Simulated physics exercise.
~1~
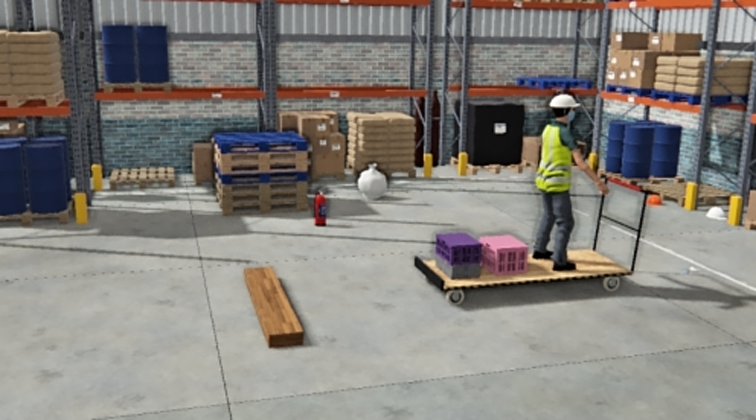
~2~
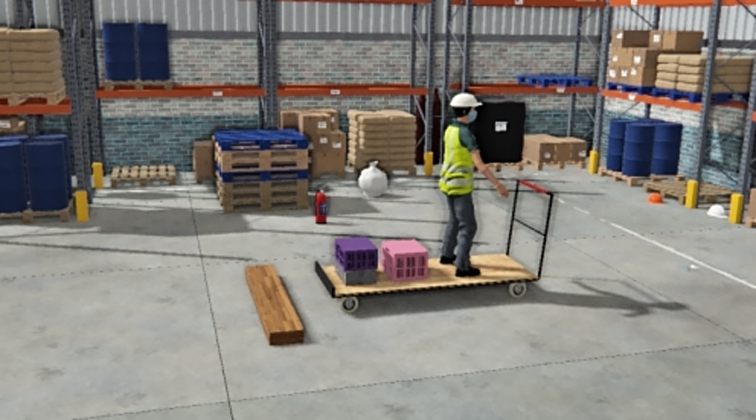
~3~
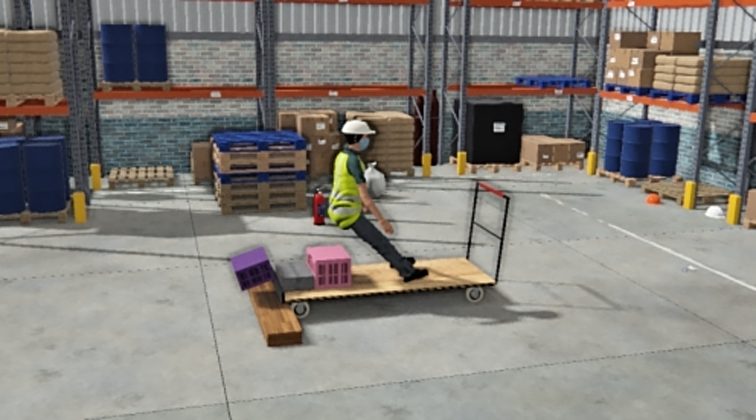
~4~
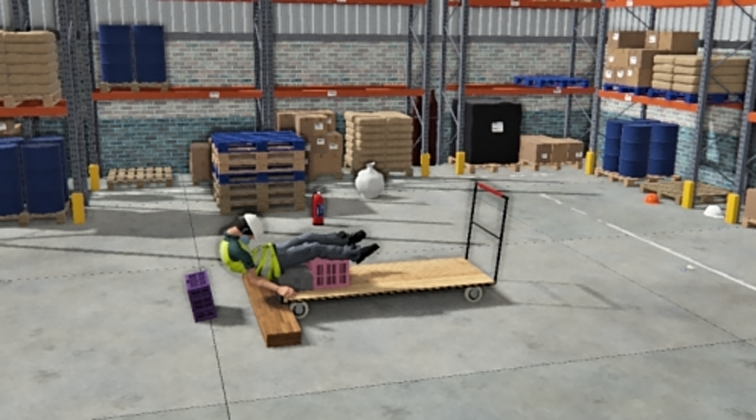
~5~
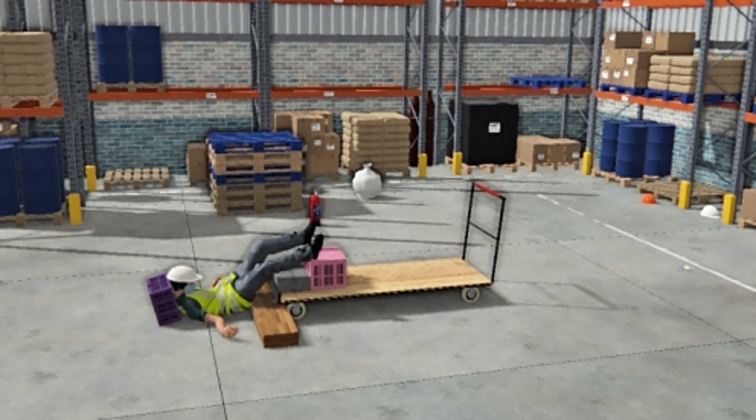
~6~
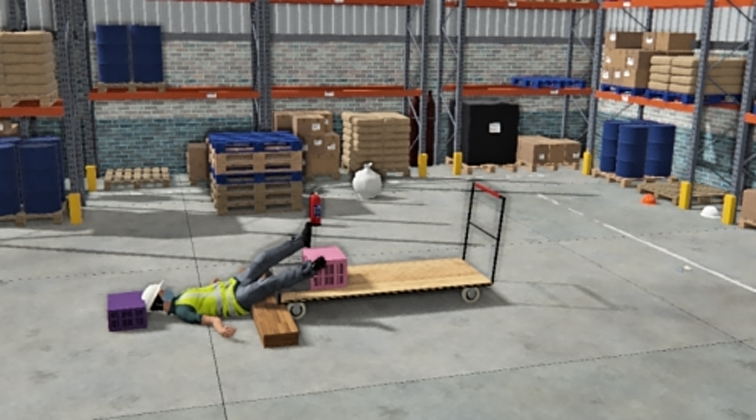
A worker in a white hard hat and yellow vest stands on a flat wooden trolley rolling left across a warehouse floor, seen from the side and slightly above, with racks, drums and pallets behind. Ahead of the handle at right, a purple crate on a grey carton and a pink crate sit near the front. The trolley stops against a brown wooden beam, and the purple crate tips off leftward. The worker topples backward over the front and lands on the floor, legs raised against the pink crate. The purple crate ends beyond the worker's head, while the pink crate stays aboard.
